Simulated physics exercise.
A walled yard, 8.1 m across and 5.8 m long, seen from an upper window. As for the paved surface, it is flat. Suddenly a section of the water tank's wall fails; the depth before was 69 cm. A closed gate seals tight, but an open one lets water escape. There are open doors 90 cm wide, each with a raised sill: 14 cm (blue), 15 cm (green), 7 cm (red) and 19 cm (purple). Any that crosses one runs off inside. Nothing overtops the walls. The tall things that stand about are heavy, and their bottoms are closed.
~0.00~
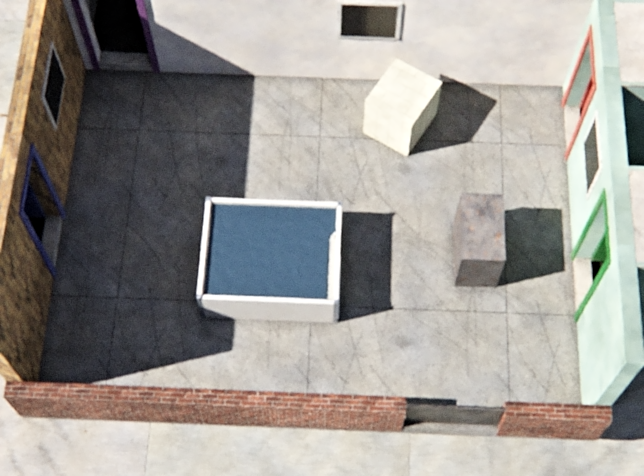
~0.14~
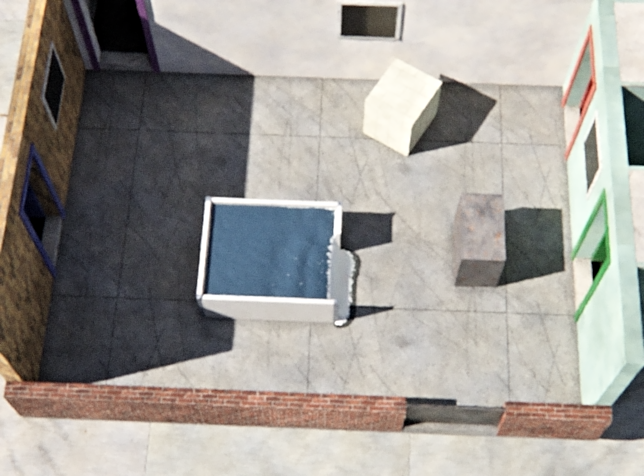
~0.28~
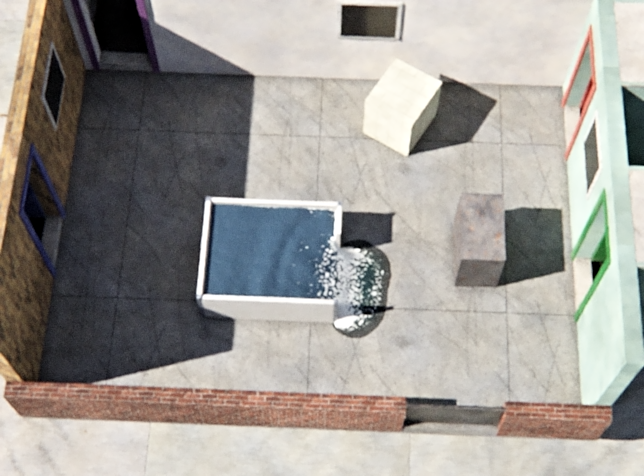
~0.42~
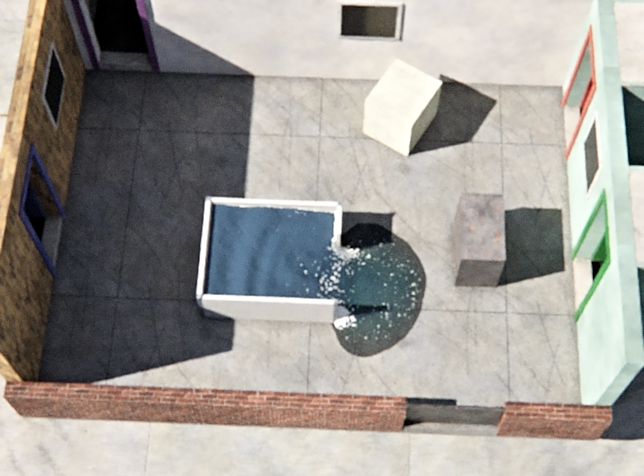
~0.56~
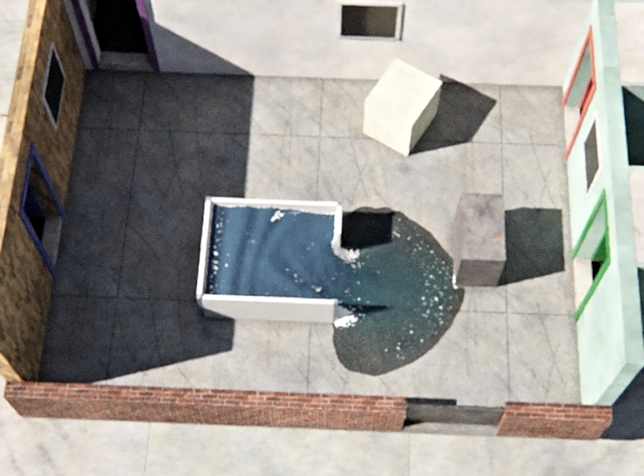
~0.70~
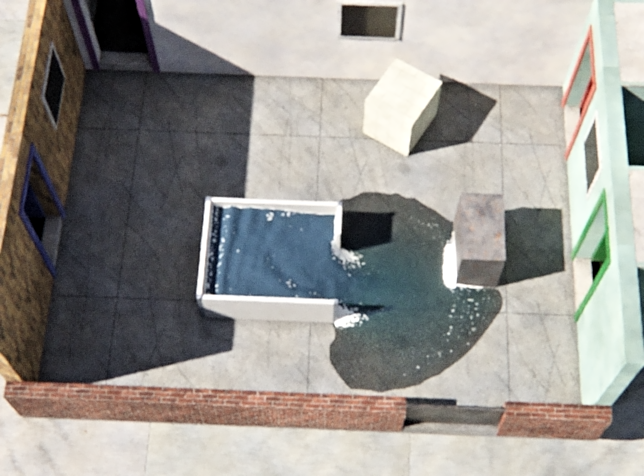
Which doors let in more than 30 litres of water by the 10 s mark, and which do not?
By then, the blue door does not, the green door does not, the red door lets in more than that, the purple door does not.
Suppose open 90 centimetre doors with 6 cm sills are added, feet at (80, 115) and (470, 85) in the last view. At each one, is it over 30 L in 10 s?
Within it, exceeded.
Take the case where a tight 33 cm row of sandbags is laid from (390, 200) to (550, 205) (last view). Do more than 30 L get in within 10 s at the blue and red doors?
Checking the limit, blue is fine, red is fine.
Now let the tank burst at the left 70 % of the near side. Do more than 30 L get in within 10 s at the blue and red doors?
Lab note: Vs limit, blue door inside limit; red door inside limit.
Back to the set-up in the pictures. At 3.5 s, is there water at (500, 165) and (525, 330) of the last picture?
I'd call them drenched and then drenched.
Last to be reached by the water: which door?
Door: Blue.
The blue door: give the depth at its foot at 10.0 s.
The depth comes to around 1.5 centimetres.
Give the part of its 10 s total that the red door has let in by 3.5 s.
0 percent or so by then.
After 1.4 s water covers 25 % of the floor and is deepest (36 cm) near (448, 278); blue door not reached, green door 10 cm at the sill, 0 L in, red door not reached, purple door not reached.
After 2.2 s water covers 30 % of the floor and is deepest (42 cm) near (571, 406); blue door not reached, green door 14 cm at the sill, 3 L in, red door not reached, purple door not reached.
After 3.5 s water covers 45 % of the floor and is deepest (22 cm) near (497, 357); blue door not reached, green door 14 cm at the sill, 6 L in, red door 6 cm at the sill, 0 L in, purple door not reached.
After 6.0 s water covers 55 % of the floor and is deepest (18 cm) near (415, 100); blue door not reached, green door 11 cm at the sill, 7 L in, red door 14 cm at the sill, 37 L in, purple door not reached.
After 10.0 s water covers 90 % of the floor and is deepest (11 cm) near (550, 240); blue door 2 cm at the sill, 0 L in, green door 7 cm at the sill, 7 L in, red door 9 cm at the sill, 73 L in, purple door 3 cm at the sill, 0 L in.
